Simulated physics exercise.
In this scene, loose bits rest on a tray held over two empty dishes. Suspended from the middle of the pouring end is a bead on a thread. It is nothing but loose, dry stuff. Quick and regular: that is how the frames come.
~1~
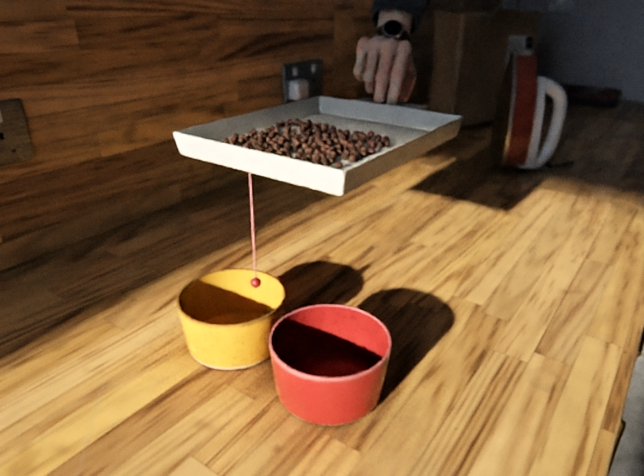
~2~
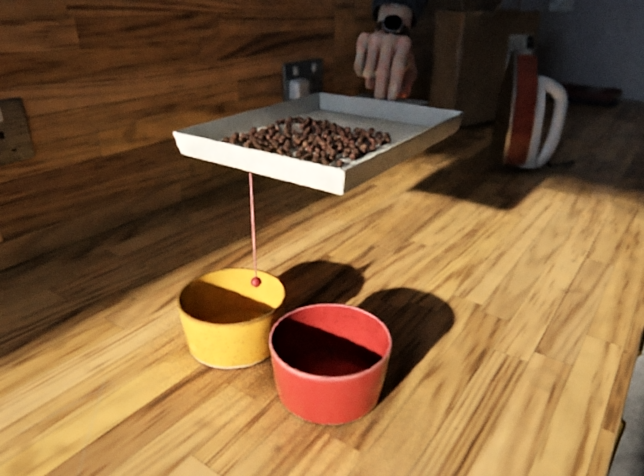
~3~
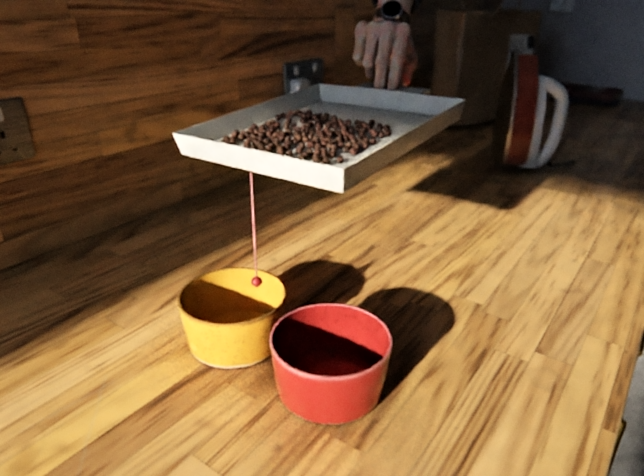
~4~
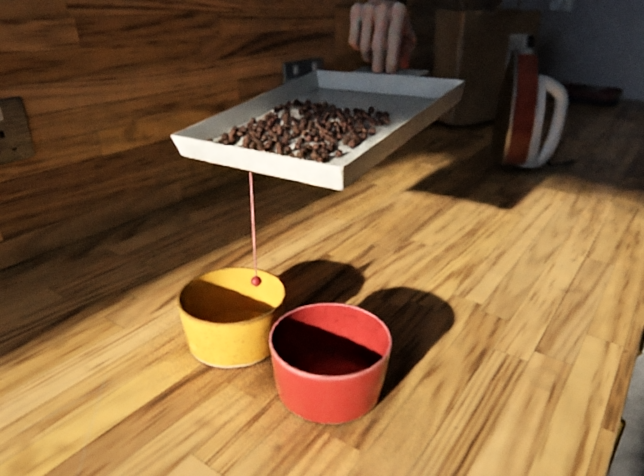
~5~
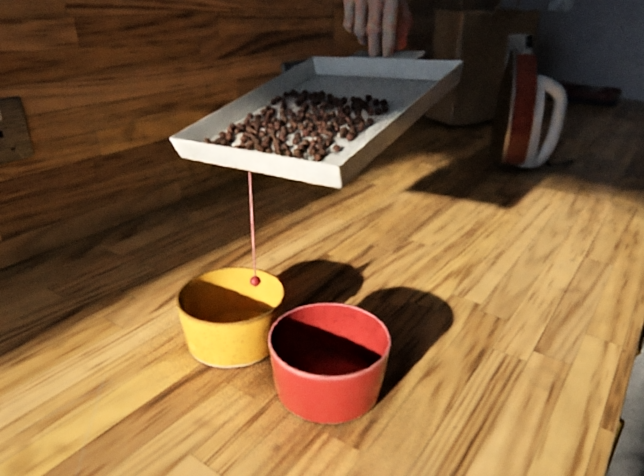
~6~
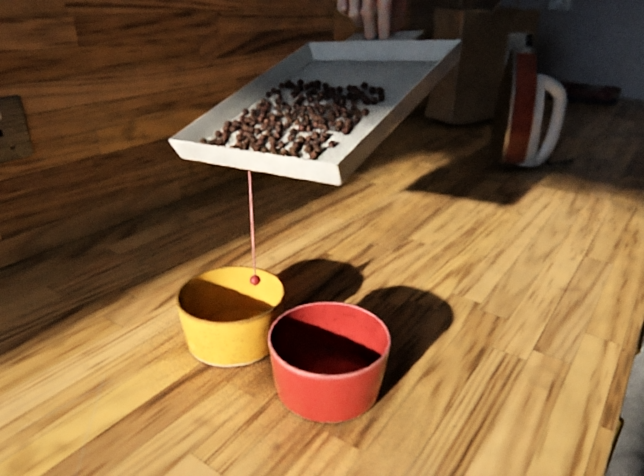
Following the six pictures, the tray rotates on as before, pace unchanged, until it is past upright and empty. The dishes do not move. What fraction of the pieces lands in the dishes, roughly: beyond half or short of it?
I'd say the dishes miss most of it, honestly.
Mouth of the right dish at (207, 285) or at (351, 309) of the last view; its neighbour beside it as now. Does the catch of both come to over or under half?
At place one the bulk; at place two the minor share.
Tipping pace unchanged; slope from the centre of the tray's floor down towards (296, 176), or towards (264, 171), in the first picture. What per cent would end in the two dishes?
You'd see roughly 70 per cent the first time and 40 per cent the second.
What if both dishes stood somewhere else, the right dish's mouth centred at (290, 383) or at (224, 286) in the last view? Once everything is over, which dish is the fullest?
First try, the dish to the left; second try, the dish to the right.
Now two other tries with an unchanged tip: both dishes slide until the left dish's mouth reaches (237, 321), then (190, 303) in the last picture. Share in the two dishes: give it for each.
Trial 1 about 30 %, trial 2 about 70 %.
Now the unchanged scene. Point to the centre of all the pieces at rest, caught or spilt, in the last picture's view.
Somewhere close to (189, 341) in the last picture.
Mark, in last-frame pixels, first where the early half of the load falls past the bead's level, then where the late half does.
Points: About (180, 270), then about (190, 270).
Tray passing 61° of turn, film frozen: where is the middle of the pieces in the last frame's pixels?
I'd put the middle close to (231, 137).
Soon, tray tipped steeply; all on the tray.
A while on, tray tipped right over; nearly all on the tray; a stray few outside both; a stray few in the air.
Towards the end, tray tipped past a quarter turn; about a third in the left dish; about two thirds outside both.
Finally, tray tipped past a quarter turn; none in the right dish; about a third in the left dish; about two thirds outside both.
